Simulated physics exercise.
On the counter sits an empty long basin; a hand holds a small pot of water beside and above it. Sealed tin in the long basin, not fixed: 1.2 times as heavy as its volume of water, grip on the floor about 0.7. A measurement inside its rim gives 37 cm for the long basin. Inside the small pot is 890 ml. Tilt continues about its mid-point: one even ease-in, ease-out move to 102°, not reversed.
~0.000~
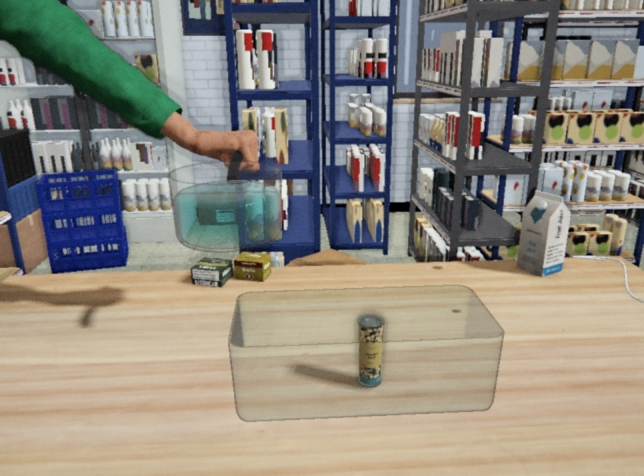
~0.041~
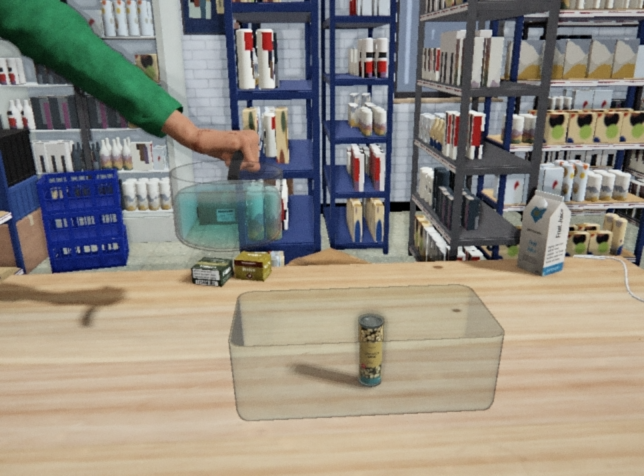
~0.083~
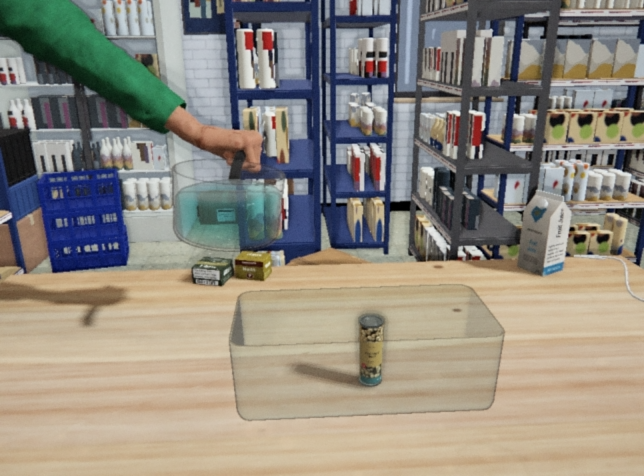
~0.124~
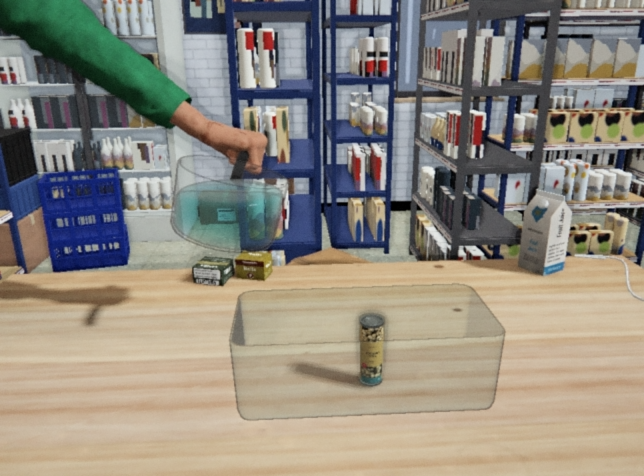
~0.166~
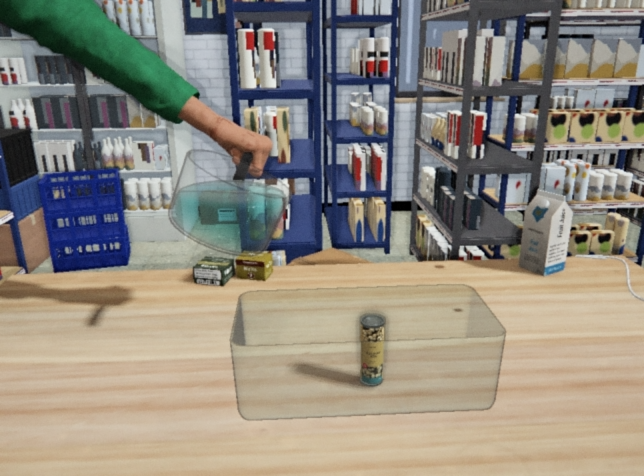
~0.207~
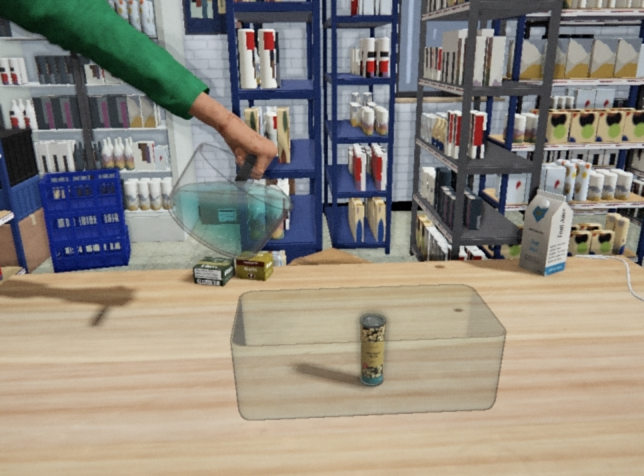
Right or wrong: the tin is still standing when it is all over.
Right, it is still standing.
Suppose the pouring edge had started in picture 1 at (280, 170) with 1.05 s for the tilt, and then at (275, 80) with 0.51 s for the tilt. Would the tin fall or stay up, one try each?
Run one: It does not tip. Run two: It tumbles.
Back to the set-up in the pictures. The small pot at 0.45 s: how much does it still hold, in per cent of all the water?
About 38 per cent.
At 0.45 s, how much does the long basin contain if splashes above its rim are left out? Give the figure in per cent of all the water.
14 %, give or take.
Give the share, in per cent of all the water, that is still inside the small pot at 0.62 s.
Around 10 in a hundred is still there.
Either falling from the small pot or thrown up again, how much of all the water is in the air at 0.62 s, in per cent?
Estimated airborne part: Roughly 10 per cent.
Then, 0.45 s in, the tilt is 98° and 37 per cent is still to pour; the tin stands where it began.
Then, 0.62 s in, the tilt is 102° and 11 per cent is still to pour; the tin stands where it began.
Then, 0.81 s in, the tilt is 102° and 2 per cent is still to pour; the tin stands where it began.
Then, 1.01 s in, the tilt is 102° and 0 per cent is still to pour; the tin stands where it began.
Finally, the tin stands where it began.
